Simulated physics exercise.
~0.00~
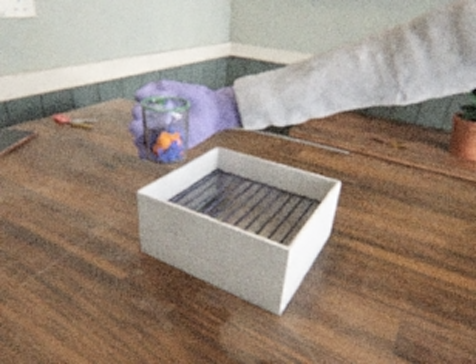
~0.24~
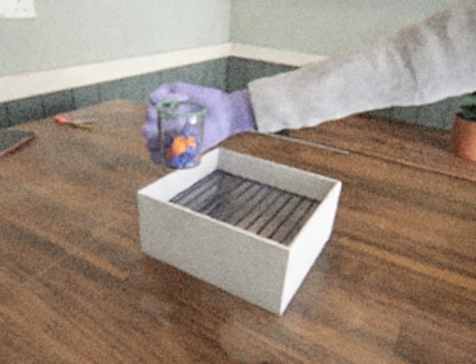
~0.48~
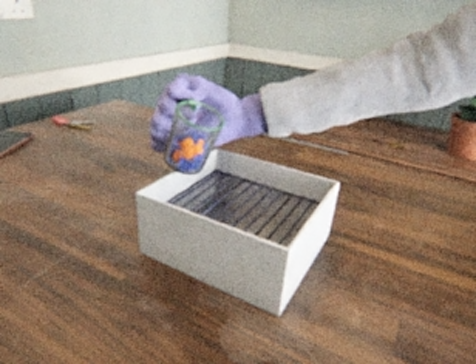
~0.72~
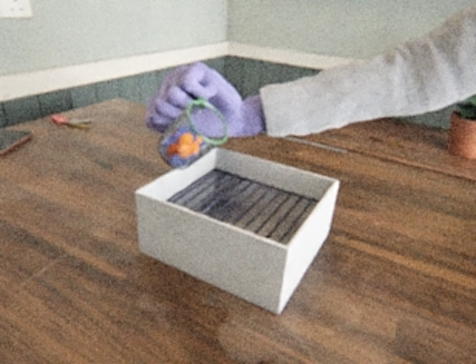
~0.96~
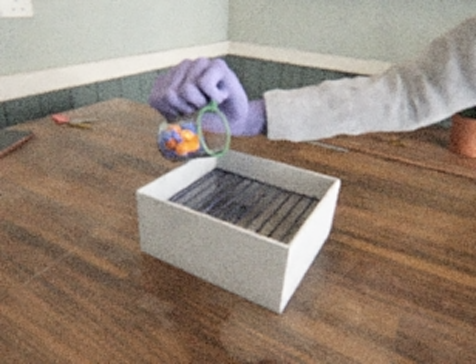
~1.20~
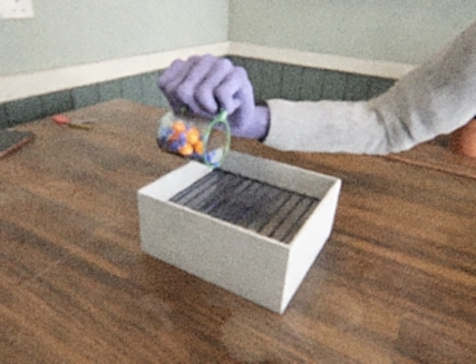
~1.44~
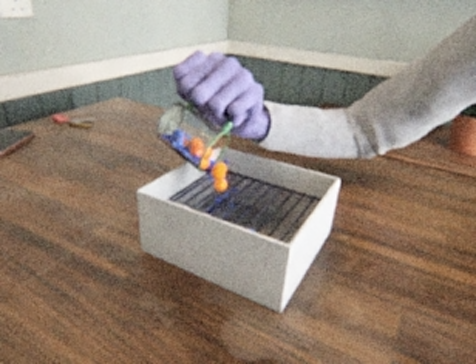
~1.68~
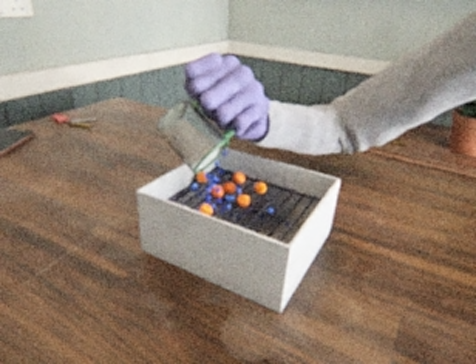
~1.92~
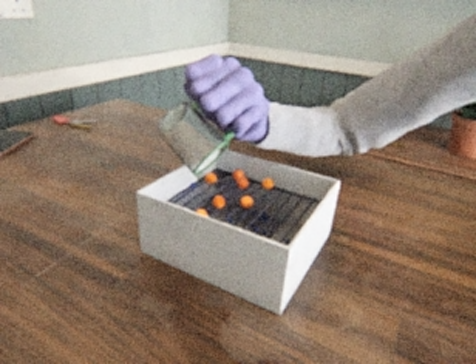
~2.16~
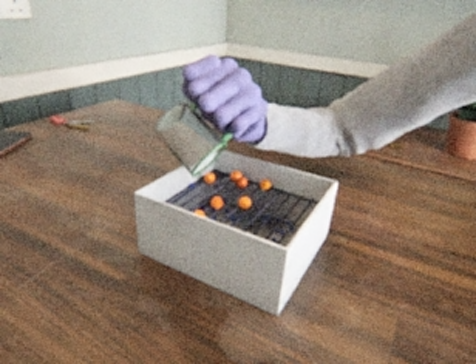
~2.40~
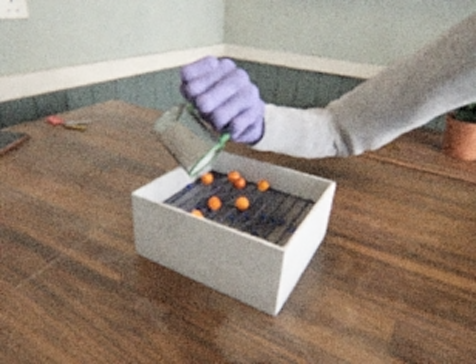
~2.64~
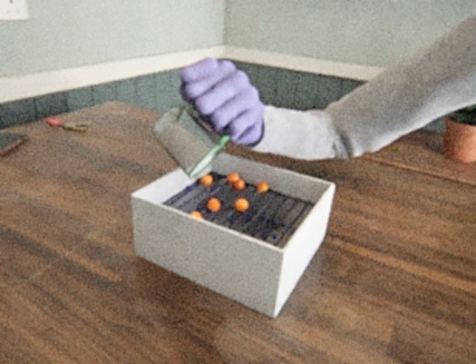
The video shows a purple-gloved hand moving a clear cup of orange and blue pieces right over a white box with a dark wire rack, then tipping it until it empties; the orange pieces stay scattered on the wires while nearly all the blue ones drop through.
